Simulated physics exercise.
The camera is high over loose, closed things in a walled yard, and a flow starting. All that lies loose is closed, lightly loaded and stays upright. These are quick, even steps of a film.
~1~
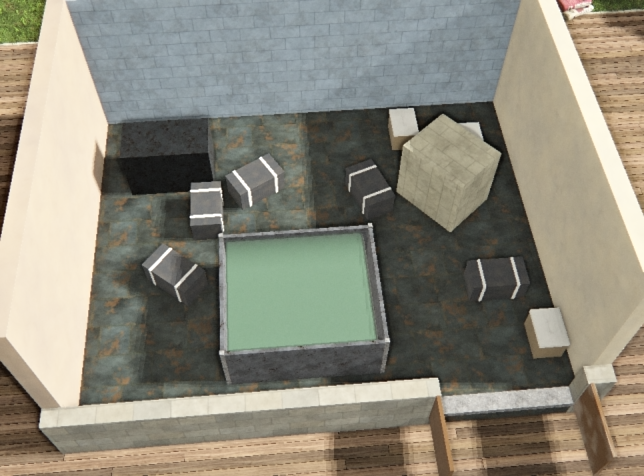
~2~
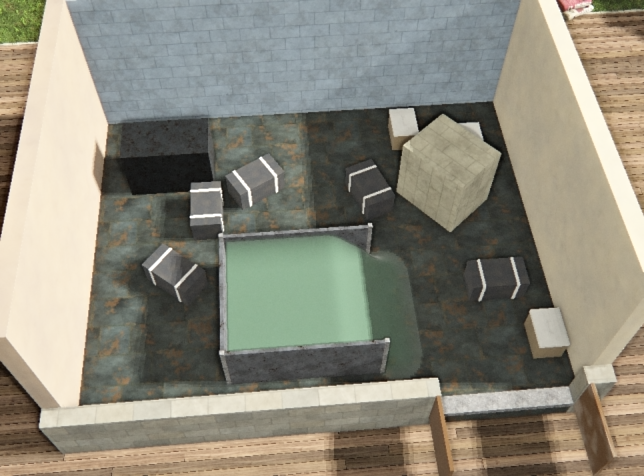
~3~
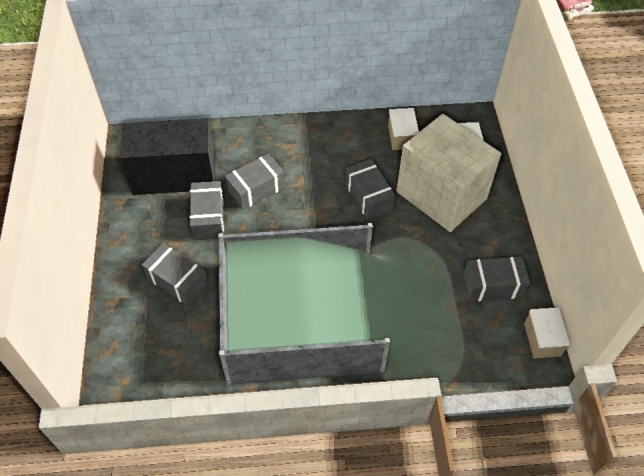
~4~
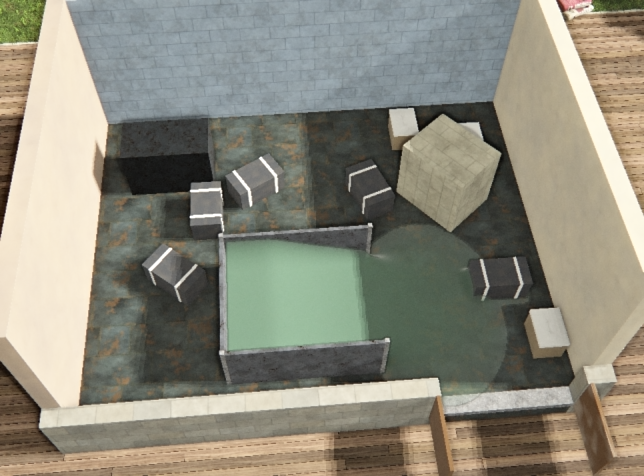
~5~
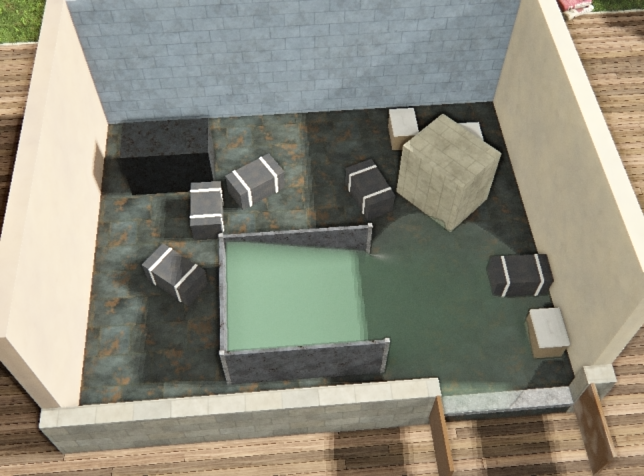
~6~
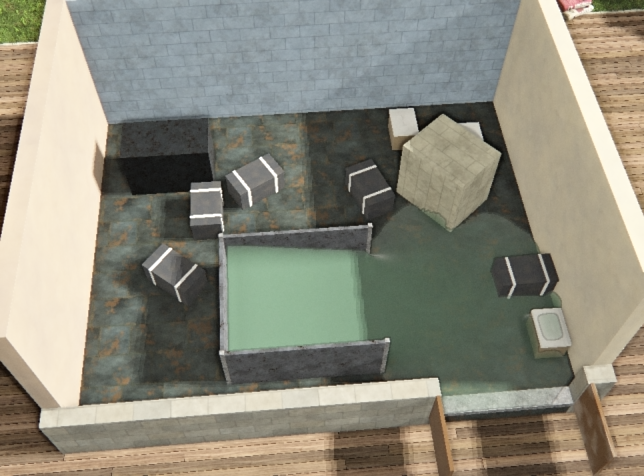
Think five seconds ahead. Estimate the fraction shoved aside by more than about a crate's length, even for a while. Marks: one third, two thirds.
Share: From one to two thirds.
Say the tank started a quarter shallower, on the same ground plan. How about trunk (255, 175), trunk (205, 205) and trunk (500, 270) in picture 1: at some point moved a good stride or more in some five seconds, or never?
One after the other: Less than that, short of that, swept aside.
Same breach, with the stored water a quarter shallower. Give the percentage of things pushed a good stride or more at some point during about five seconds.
I make it 50 per cent.
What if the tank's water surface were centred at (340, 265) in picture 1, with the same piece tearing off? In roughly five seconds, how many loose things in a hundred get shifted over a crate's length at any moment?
Some 60 per cent.
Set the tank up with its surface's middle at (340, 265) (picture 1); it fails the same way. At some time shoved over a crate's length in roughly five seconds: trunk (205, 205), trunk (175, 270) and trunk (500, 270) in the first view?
One after the other: No, never so far, that far or more.
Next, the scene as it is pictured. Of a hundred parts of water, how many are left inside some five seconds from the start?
I make it 66 per cent.
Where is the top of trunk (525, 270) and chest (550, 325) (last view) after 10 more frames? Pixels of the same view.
Roughly at (523, 236) and (558, 384).
A moment on, 0 of 8 are well off their spots; 2 afloat.
Next, 2 of 8 are well off their spots; 2 afloat.
Later, 4 of 8 are well off their spots; 2 afloat.
In the end, 5 of 8 are well off their spots, and 5 have been at some point; 2 afloat.
